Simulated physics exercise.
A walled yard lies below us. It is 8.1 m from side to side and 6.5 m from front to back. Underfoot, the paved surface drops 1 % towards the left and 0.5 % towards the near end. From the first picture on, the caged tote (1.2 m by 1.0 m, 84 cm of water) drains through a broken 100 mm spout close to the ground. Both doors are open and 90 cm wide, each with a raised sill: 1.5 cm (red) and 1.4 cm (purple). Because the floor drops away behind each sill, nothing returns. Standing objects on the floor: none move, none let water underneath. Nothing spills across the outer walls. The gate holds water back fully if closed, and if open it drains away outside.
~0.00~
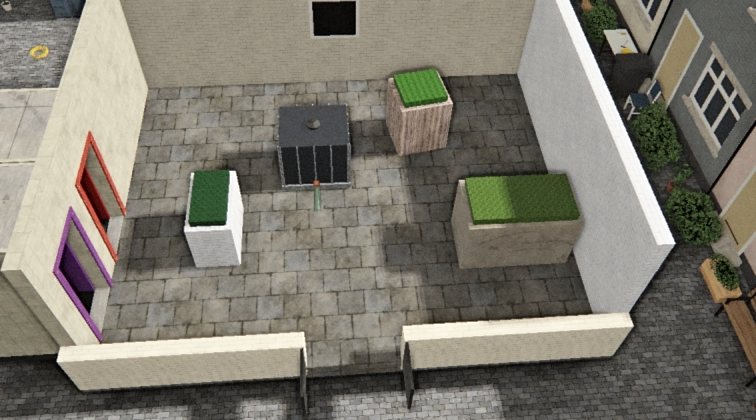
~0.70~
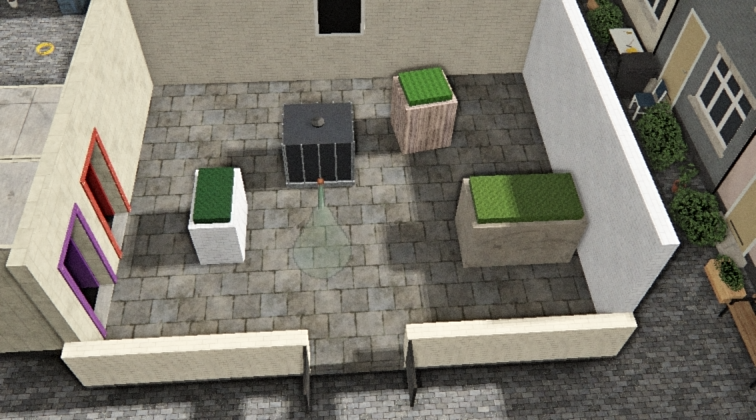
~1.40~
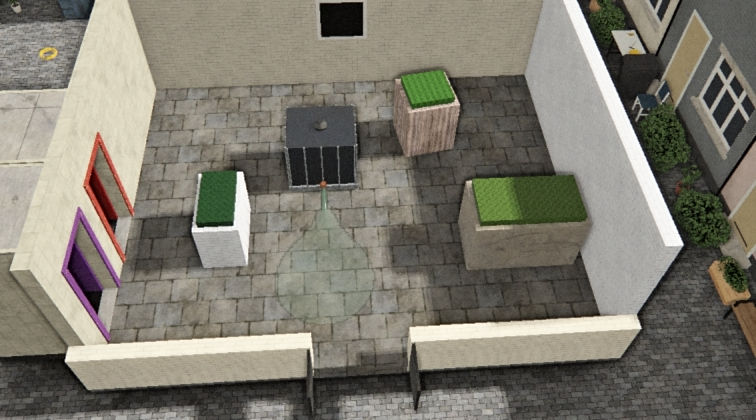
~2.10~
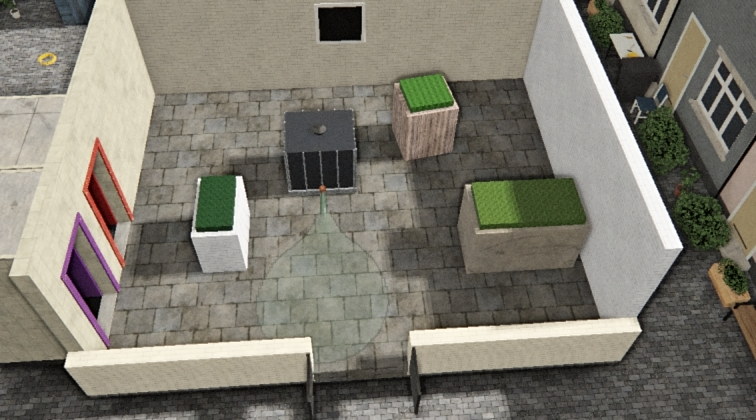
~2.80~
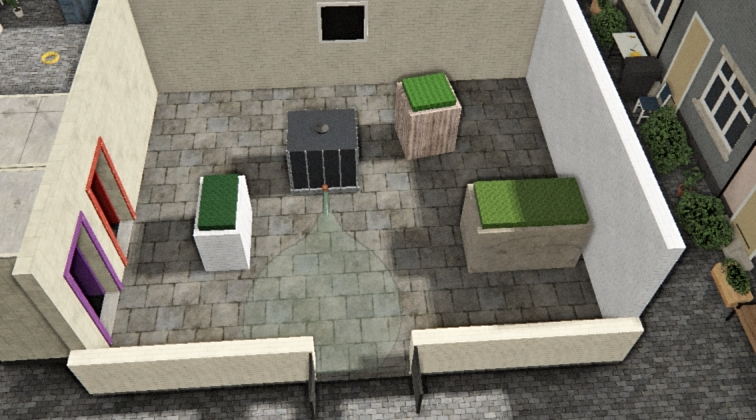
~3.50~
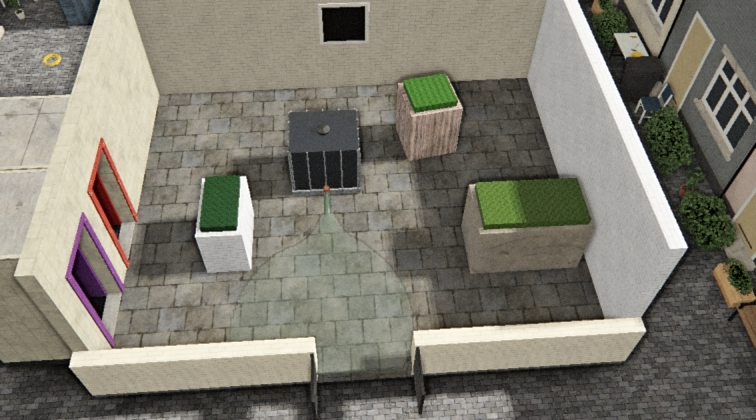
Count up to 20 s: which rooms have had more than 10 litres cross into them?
Up to then, the red door does not let in more; the purple door lets in more.
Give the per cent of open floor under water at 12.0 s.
The flood covers close to 25 per cent of the floor.
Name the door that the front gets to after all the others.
The red one.
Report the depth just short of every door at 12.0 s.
Red 0.8 cm, purple 2.5 cm.
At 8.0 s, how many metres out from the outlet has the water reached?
5.0 m.
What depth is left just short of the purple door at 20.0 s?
Close to 3.0 cm of depth.
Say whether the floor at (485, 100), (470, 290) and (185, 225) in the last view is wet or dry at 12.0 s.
One by one, I'd say spared, spared and spared.
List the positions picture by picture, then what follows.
In the first picture, the jet has just started at (317, 195); the ground is still dry.
The second picture shows the jet leaves at (321, 193); the sheet reaches (320, 277), 2.1 m away, and wets 1.0 m2.
The third picture shows from the spout at (324, 196) the water has spread over 2.5 m2; its tip is at (310, 321), and it is 1.1 cm deep on average.
The fourth picture shows from the spout at (323, 200) the water has spread over 4.1 m2; its tip is at a hidden place, and it is 1.1 cm deep on average.
The fifth picture shows the jet leaves at (325, 199); the sheet reaches a hidden place, 3.7 m away, and wets 5.2 m2.
The sixth picture shows from the spout at (327, 200) the water has spread over 5.9 m2; its tip is at a hidden place, and it is 1.1 cm deep on average.
After 5.0 s water covers 15 % of the floor and is deepest (4 cm) near (332, 223); red door not reached, purple door not reached.
After 8.0 s water covers 20 % of the floor and is deepest (4 cm) near (332, 223); red door not reached, purple door 1.2 cm at the sill, 0 L in.
After 12.0 s water covers 25 % of the floor and is deepest (4 cm) near (108, 373); red door 0.86 cm at the sill, 0 L in, purple door 2.7 cm at the sill, 3 L in.
After 16.0 s water covers 30 % of the floor and is deepest (4 cm) near (108, 373); red door 1.7 cm at the sill, 0 L in, purple door 2.9 cm at the sill, 10 L in.
After 20.0 s water covers 35 % of the floor and is deepest (5 cm) near (331, 215); red door 2 cm at the sill, 0 L in, purple door 3 cm at the sill, 20 L in.
